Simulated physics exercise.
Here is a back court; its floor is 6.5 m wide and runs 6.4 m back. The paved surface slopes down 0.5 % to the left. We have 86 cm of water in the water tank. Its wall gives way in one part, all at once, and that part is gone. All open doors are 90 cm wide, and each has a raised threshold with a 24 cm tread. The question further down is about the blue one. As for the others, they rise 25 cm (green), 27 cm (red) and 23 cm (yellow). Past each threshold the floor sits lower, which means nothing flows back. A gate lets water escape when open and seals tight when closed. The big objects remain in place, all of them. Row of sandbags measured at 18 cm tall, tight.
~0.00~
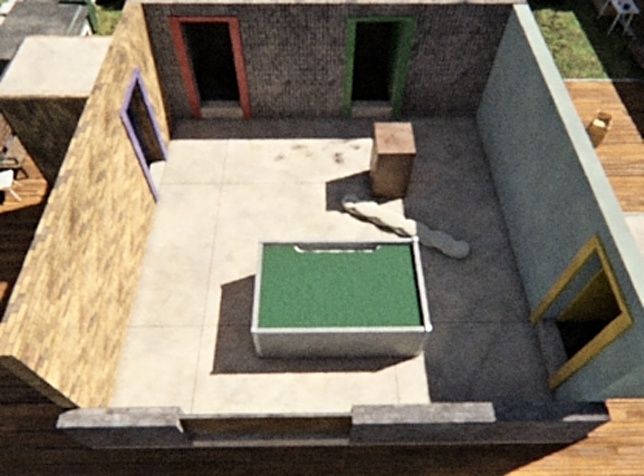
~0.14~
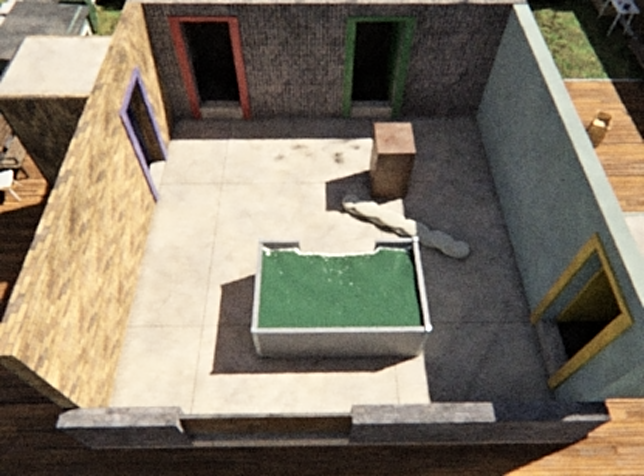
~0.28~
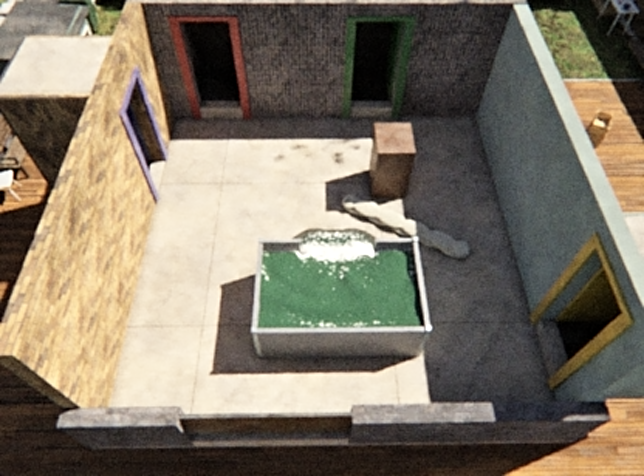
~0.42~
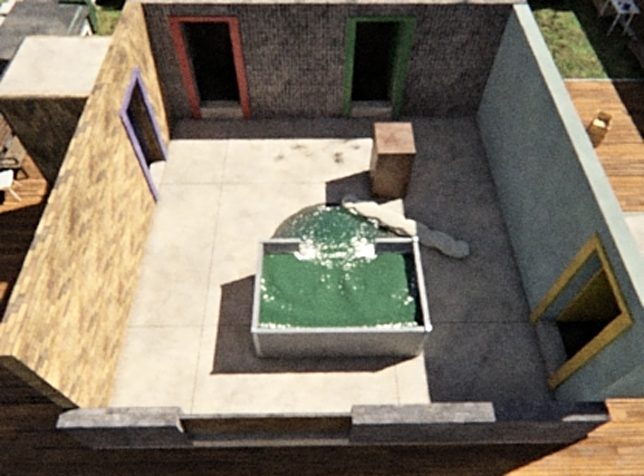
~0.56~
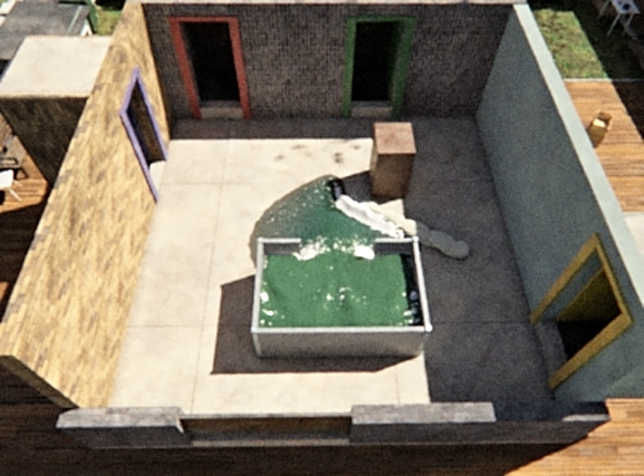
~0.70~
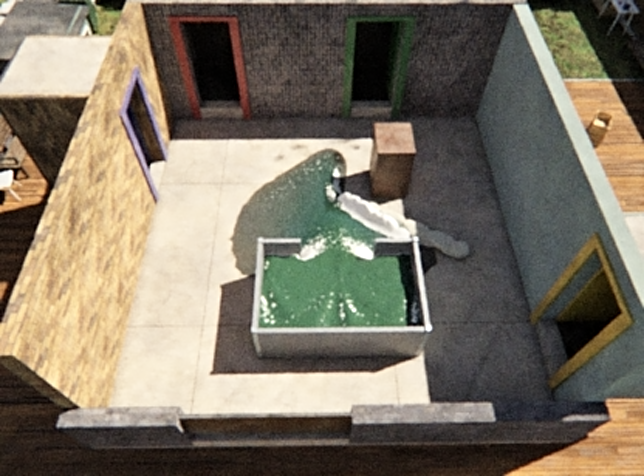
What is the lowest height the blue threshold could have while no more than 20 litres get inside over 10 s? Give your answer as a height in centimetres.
13 cm.
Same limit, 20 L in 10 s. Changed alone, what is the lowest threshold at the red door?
For red: Close to 22 cm.
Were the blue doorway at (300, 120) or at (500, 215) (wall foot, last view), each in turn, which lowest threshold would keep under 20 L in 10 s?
In turn: About 28 cm, about 6.5 cm.
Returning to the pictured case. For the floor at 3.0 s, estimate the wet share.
60 %.
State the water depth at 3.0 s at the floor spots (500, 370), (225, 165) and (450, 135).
The depths come to about 2, 4 and 3 cm.
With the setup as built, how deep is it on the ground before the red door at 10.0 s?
About 9.0 centimetres.
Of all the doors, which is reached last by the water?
The yellow one.
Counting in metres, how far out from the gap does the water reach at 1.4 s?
The front is some 4.2 m out.
After 1.4 s water covers 35 % of the floor, deepest (46 cm) near (348, 212); it has not reached the blue door.
After 3.0 s water covers 60 % of the floor, deepest (36 cm) near (184, 121); 14 cm at the blue door, 8 litres in over its 5 cm threshold.
After 10.0 s water covers 95 % of the floor, deepest (12 cm) near (335, 421); 9 cm at the blue door, 170 litres in over its 5 cm threshold.
At the blue door as built, the water arrived by 1.9 s and peaked near 14 cm at 6.0 s.
With a threshold of 12 cm, 29 litres would have come in within the 10 s; with 14 cm, 14 litres. So under 20 litres takes about 13 cm.
